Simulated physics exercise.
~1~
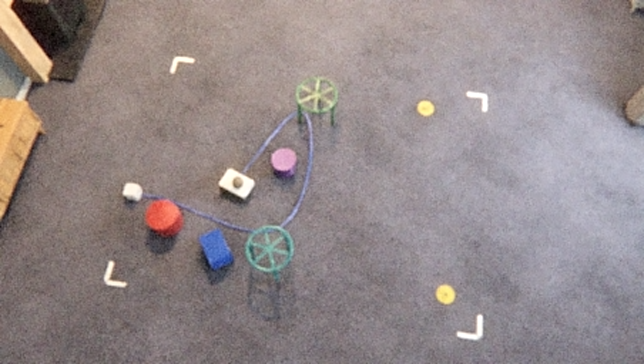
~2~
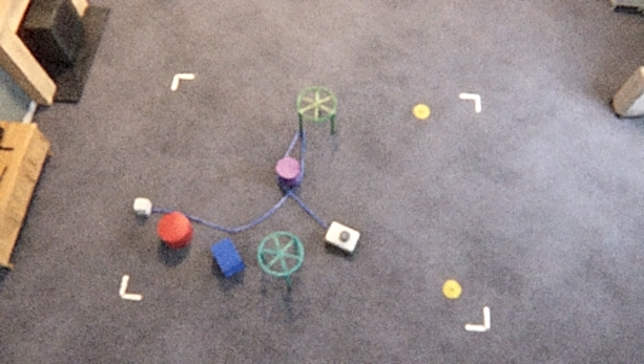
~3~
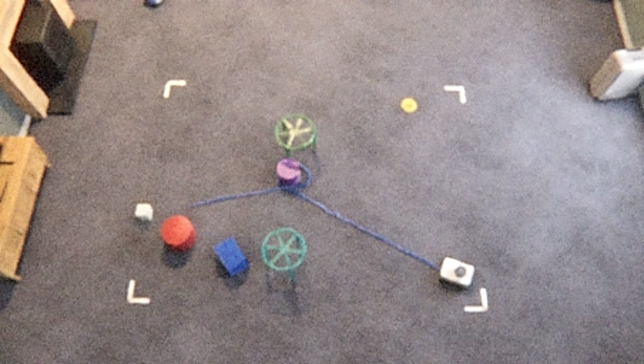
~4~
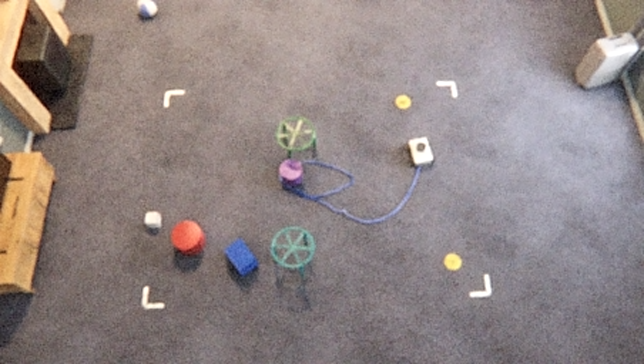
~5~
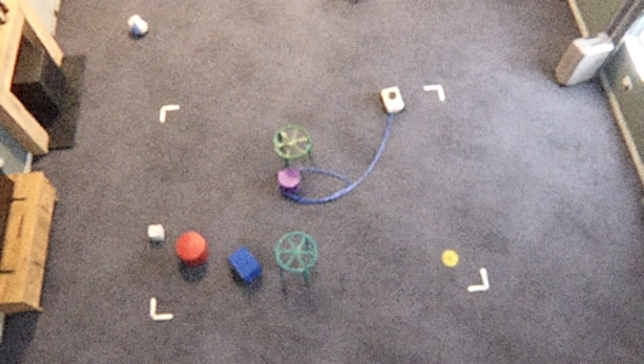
On a grey carpet, a small white cart trailing a blue lead moves right, shifting a green stool, then heads up, lead unplugged.
